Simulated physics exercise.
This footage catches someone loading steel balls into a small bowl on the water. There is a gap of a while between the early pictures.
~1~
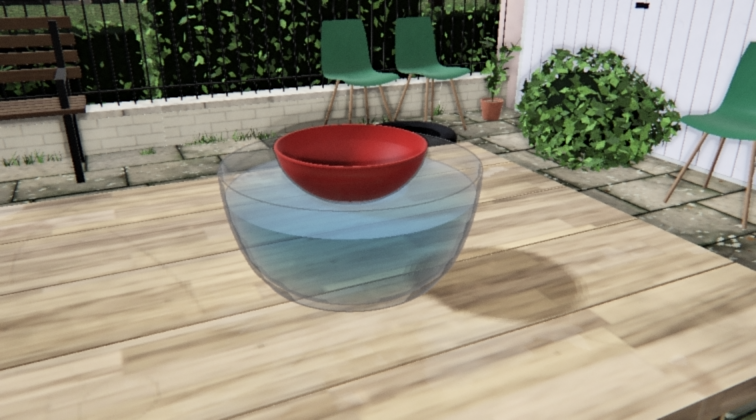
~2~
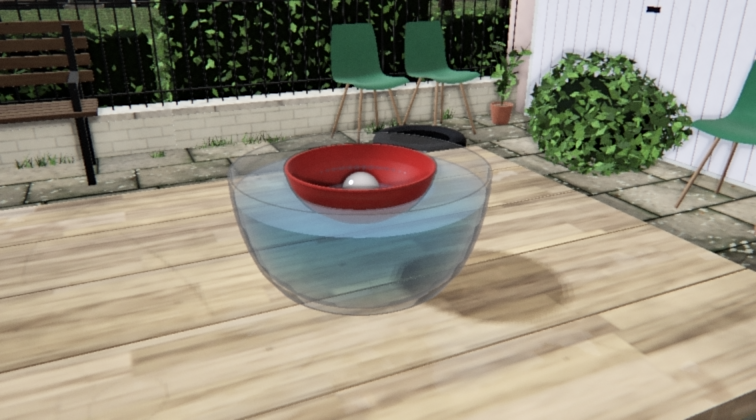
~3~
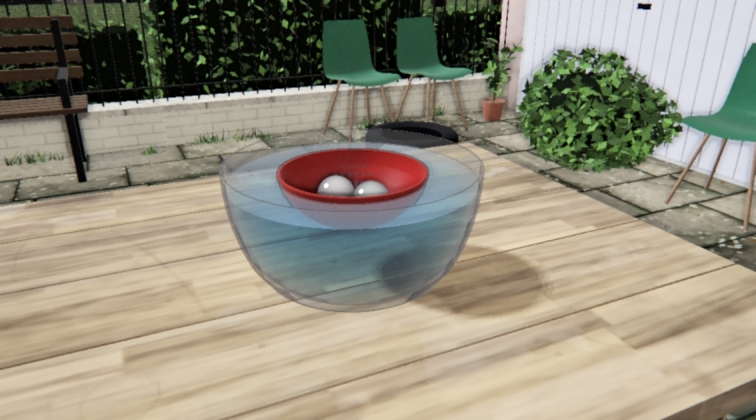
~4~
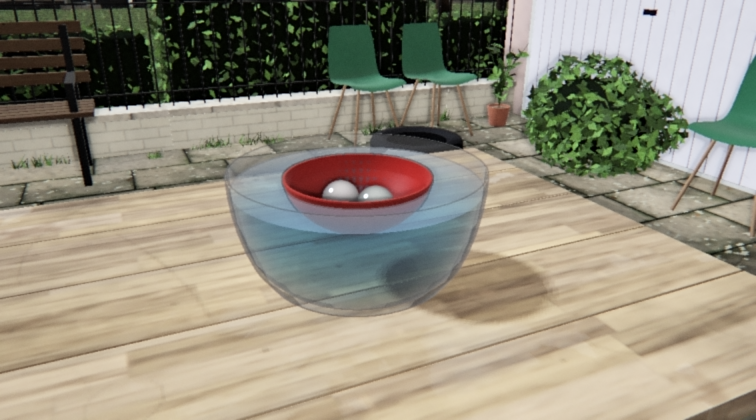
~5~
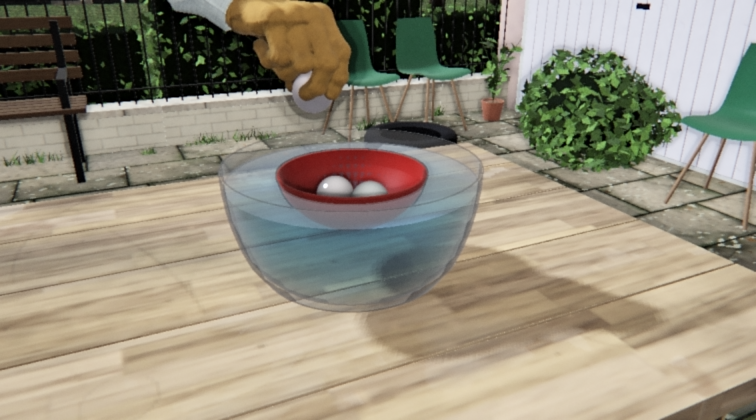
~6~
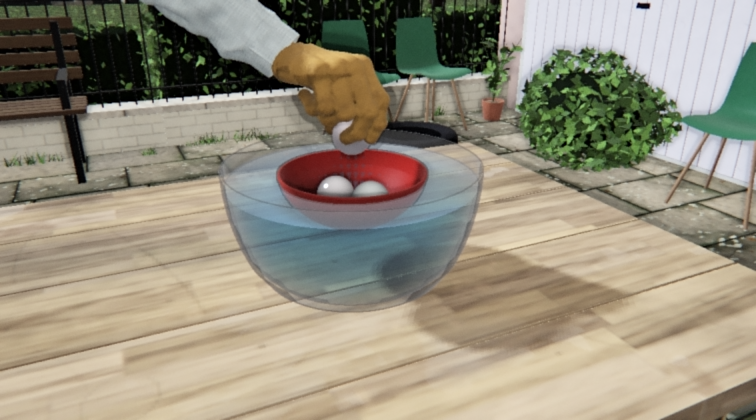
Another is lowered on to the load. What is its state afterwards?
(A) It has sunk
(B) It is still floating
It has sunk.
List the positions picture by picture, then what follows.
Small bowl (351, 144) empty; most of its side above the surface, in the first frame.
Small bowl (361, 165) with one aboard; about half of its side above the surface, in the second frame.
Small bowl (353, 172) with two aboard; about a fifth of its side above the surface, in the third frame.
Small bowl (358, 177) with two aboard; about a fifth of its side above the surface, in the fourth frame.
Small bowl (352, 172) with two aboard; about a fifth of its side above the surface; the next steel ball in the hand at (313, 92), in the fifth frame.
Small bowl (353, 172) with two aboard; about a fifth of its side above the surface; the next steel ball in the hand at (352, 135), in the sixth frame.
Soon after, the steel ball is in and the small bowl dips.
Later, water pours in over its edge.
In the end, the small bowl lies on the bottom with its load.
